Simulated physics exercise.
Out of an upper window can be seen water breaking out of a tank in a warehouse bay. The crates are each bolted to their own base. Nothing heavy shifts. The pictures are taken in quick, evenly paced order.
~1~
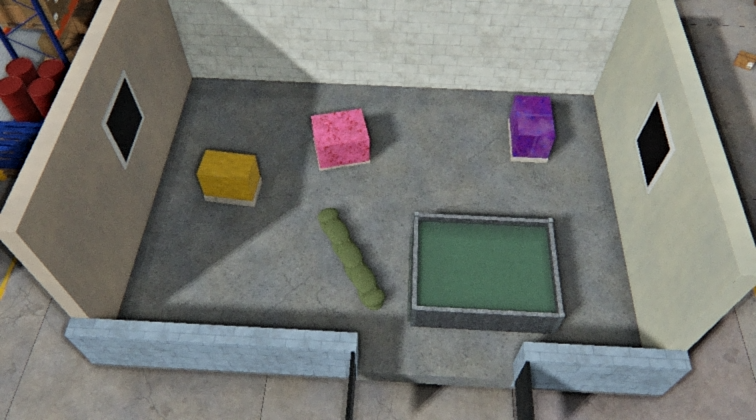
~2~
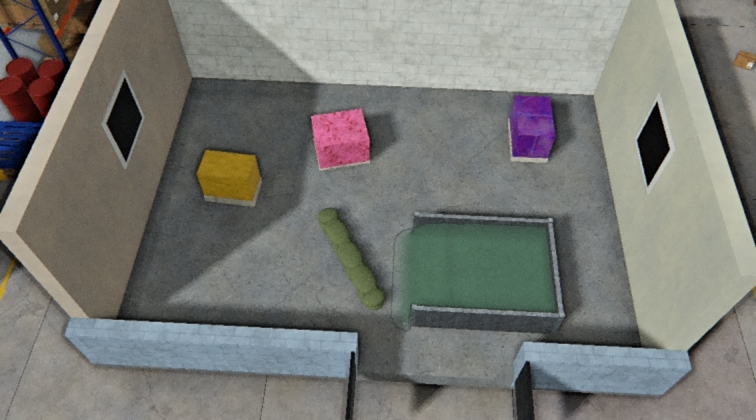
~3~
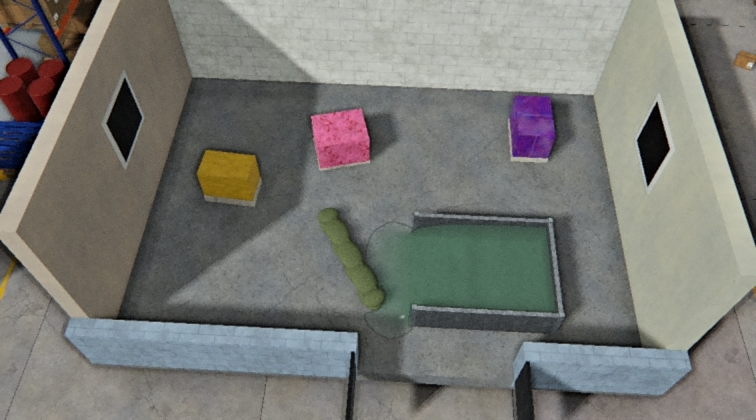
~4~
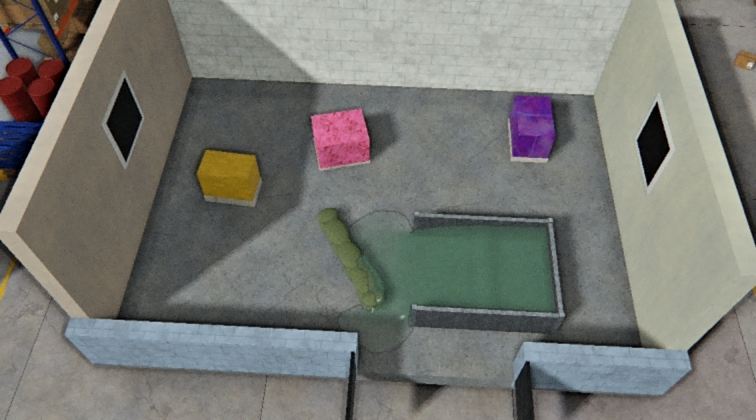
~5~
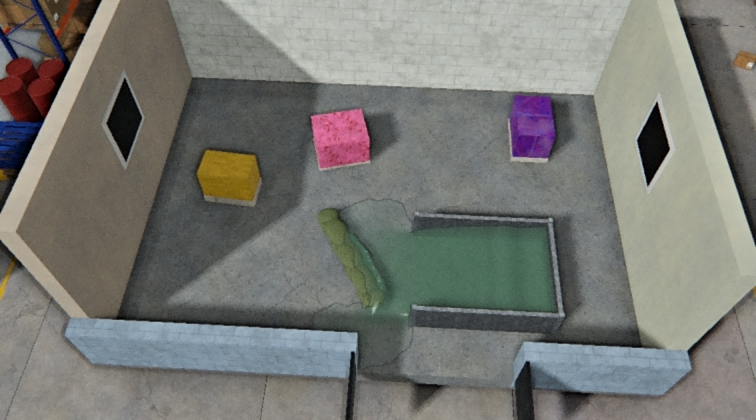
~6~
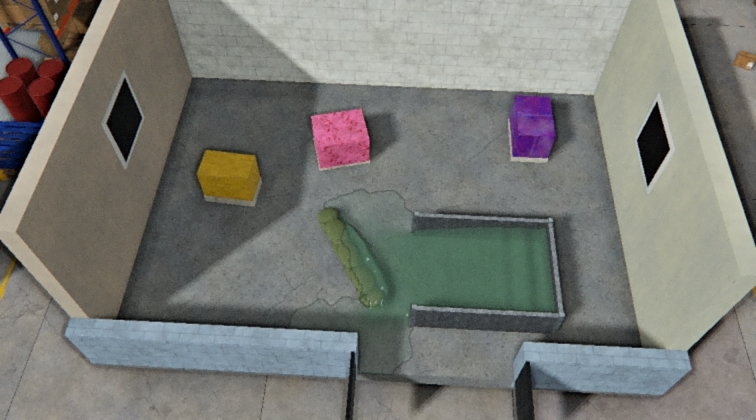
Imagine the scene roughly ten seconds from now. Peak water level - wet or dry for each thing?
As I see it, the yellow crate will come through untouched. The purple crate will come through untouched. The pink crate will not stay dry.
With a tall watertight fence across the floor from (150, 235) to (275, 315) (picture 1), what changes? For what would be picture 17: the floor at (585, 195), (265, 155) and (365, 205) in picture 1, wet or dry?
First unwetted, then inundated, then inundated.
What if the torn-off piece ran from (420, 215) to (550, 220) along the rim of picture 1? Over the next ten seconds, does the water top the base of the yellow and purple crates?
In my view the yellow crate is never reached, and the purple crate gets reached.
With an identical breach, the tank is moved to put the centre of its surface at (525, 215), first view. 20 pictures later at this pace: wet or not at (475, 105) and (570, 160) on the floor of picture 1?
Taking them in turn, left unwetted, then left unwetted.
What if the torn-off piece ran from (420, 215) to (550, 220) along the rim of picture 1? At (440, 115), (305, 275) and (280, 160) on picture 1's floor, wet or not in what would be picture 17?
The first comes out soaked, the second untouched, the third untouched.
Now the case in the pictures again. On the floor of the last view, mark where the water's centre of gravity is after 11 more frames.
The water's middle lies around (394, 258).
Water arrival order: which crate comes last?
I think it's the crate marked purple.
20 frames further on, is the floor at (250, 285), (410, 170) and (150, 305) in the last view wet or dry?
First inundated, second inundated, third inundated.
A moment on, water covers 20 % of the floor; the yellow crate not reached, the purple crate not reached, the pink crate water round its plinth.
Next, water covers 35 % of the floor; the yellow crate water round its plinth, the purple crate not reached, the pink crate water round its plinth.
Then, water covers 50 % of the floor; the yellow crate water round its plinth, the purple crate water round its plinth, the pink crate water round its plinth.
Later, water covers 65 % of the floor; the yellow crate water round its plinth, the purple crate water round its plinth, the pink crate water round its plinth.
In the end, water covers 90 % of the floor; the yellow crate stayed above the water, the purple crate stayed above the water, the pink crate was topped.
